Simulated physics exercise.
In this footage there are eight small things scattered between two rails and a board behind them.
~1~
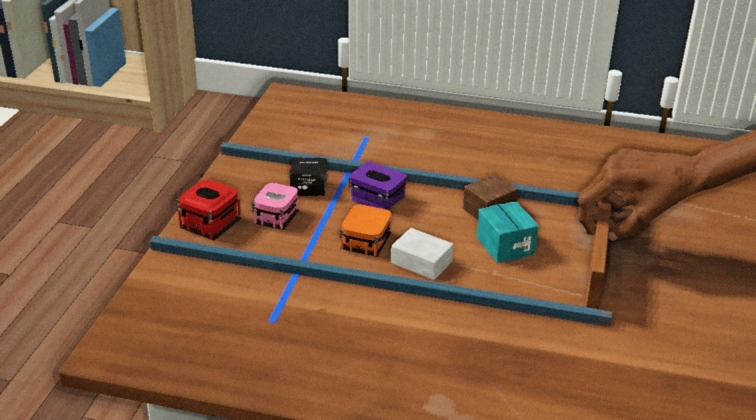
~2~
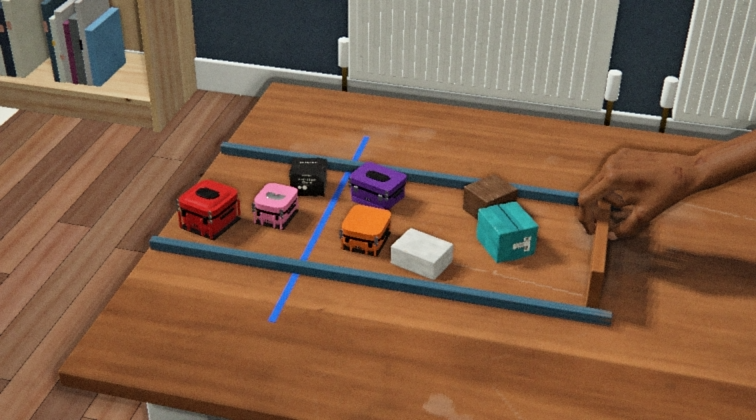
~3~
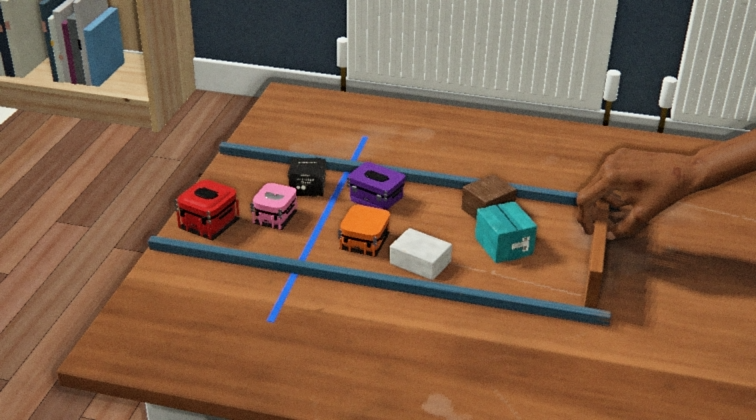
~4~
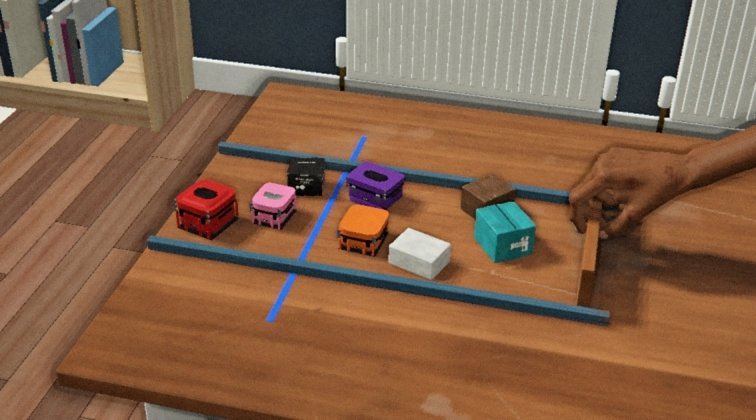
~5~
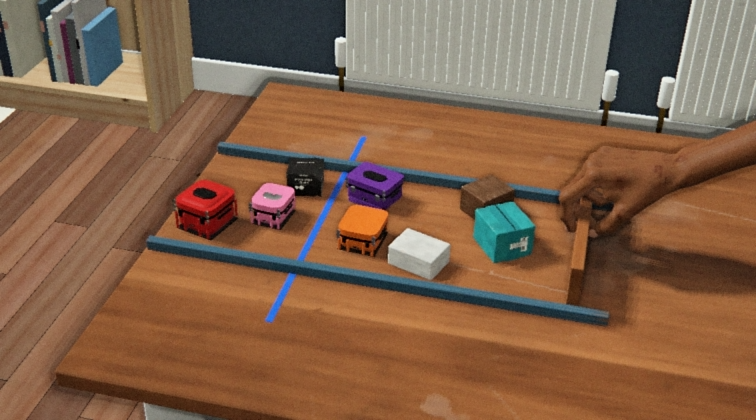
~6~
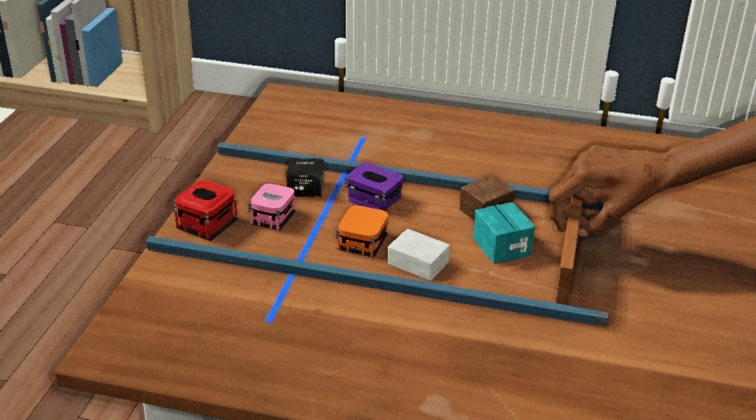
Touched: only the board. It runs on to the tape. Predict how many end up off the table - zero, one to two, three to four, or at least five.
Once the board stops, zero pieces are missing from the table.
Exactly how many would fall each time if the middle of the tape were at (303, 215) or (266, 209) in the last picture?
Down on the floor: 0 and 3.
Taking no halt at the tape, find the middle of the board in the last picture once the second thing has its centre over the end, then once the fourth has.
For the first, roughly (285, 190); for the next, roughly (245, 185).
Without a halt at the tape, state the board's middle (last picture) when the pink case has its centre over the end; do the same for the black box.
First one: Around (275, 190). Other one: Around (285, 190).
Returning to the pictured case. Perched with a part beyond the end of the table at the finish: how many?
That would be 1.
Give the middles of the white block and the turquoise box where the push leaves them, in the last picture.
Final positions - white block around (283, 238), turquoise box around (303, 201).
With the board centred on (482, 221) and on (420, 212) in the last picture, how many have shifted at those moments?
Tally at point one: 2; at point two: 5.
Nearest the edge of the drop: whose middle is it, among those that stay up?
Result: Red case.
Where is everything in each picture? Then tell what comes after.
In the first picture, red case (209, 208); pink case (276, 207); black box (309, 176); board (600, 238); tape (326, 217).
In the second picture, pink case (276, 206); board (600, 238).
In the third picture, black box (307, 177); brown block (489, 199).
In the fourth picture, red case (207, 208); orange case (364, 230).
In the fifth picture, pink case (273, 206); purple case (375, 187).
In the sixth picture, red case (206, 209); pink case (273, 207); black box (305, 177); board (571, 235); tape (322, 217).
Soon after, none off yet; red case at rest near (206, 209); pink case at rest near (273, 207); black box at rest near (305, 177).
Then, none off yet; red case at rest near (204, 209); pink case moved a little near (258, 203); black box moved about its own width near (271, 172).
At rest, the number that fall off is zero.
